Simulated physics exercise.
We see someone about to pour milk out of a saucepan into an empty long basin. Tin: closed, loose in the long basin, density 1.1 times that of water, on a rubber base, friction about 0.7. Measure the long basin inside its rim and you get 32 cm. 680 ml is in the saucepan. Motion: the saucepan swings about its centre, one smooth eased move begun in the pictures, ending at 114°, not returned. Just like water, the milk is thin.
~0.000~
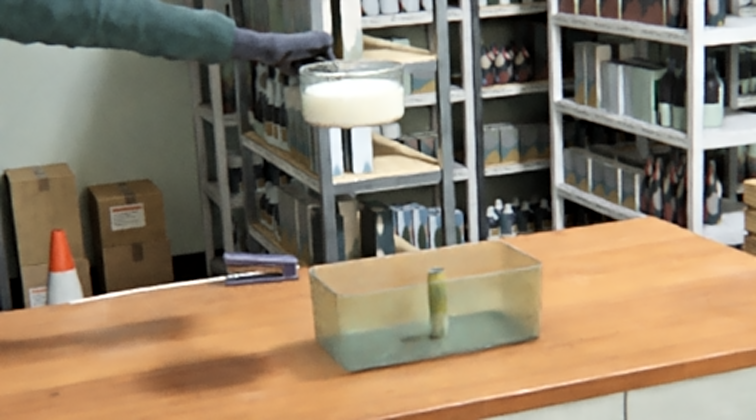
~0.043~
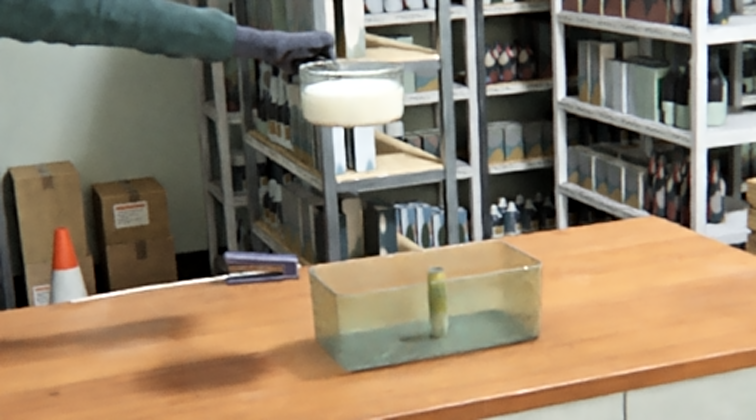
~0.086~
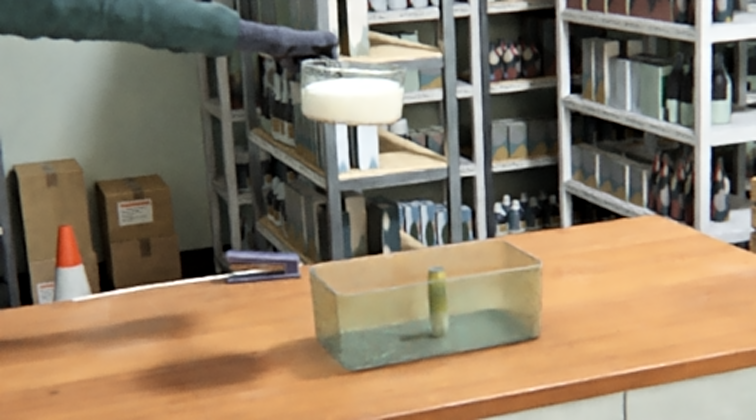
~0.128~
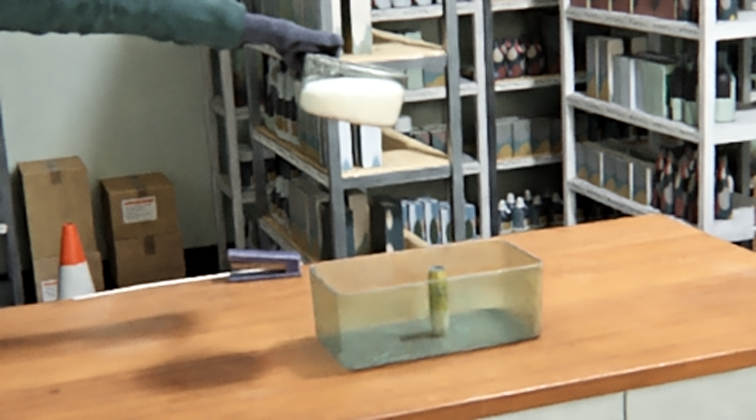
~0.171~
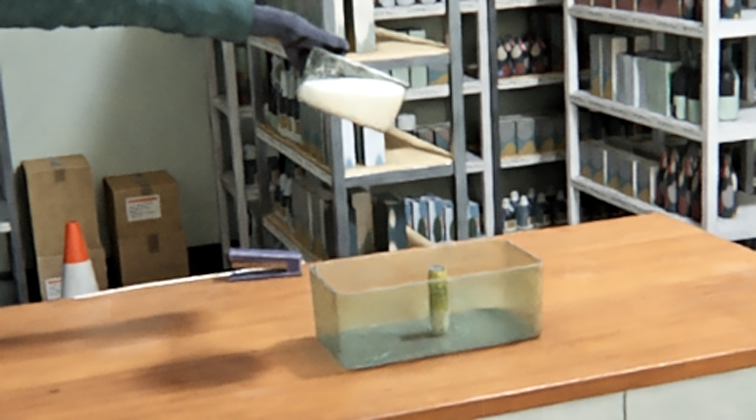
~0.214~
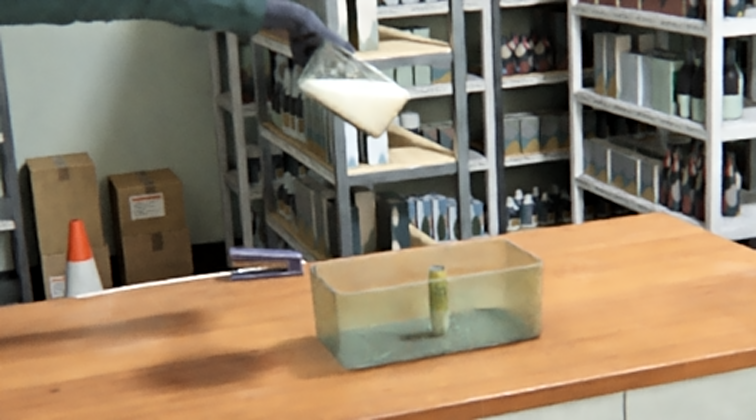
A glass pan of milk, held by a gloved hand above a long clear basin with a small greenish tin standing inside, stayed level at first, then tilted steadily down to the right.
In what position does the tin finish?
It finishes upright.
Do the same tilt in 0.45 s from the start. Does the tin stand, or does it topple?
The tin would overturn.
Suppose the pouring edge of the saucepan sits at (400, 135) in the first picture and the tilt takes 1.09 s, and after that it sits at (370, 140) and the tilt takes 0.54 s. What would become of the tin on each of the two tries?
Run one: It does not tip. Run two: It tumbles.
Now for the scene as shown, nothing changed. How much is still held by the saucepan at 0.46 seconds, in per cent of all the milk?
Close to 18 in a hundred.
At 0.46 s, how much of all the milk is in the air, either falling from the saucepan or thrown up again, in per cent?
Around 76 in a hundred.
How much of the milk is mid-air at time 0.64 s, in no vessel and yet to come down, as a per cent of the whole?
Some 14 % is up in the air.
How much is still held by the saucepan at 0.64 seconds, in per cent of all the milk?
3 %.
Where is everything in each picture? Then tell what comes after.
Tilt 0°; pouring edge (399, 64); surface from (305, 92) to (396, 82); the long basin's rim runs from (322, 284) to (522, 253); the tin's top is at (436, 273), in the first picture.
Tilt 2°; pouring edge (399, 65); surface from (304, 91) to (397, 82), in the second picture.
Tilt 7°; pouring edge (402, 69); surface from (304, 89) to (397, 83), in the third picture.
Tilt 15°; pouring edge (404, 75); surface from (304, 88) to (399, 83), in the fourth picture.
Tilt 26°; pouring edge (405, 85); surface from (302, 86) to (401, 85), in the fifth picture.
Tilt 39°; pouring edge (404, 97); surface from (301, 82) to (397, 87); 1 per cent is over the edge, in the sixth picture.
After 0.46 s the tilt is 108° and 18 per cent is still to pour; the tin stands where it began.
After 0.64 s the tilt is 114° and 3 per cent is still to pour; the tin stands where it began.
After 0.83 s the tilt is 114° and 0 per cent is still to pour; the tin leans 5°.
After 1.04 s the tilt is 114° and 0 per cent is still to pour; the tin stands 1 cm from where it began.
In the end the tin stands 1 cm from where it began.
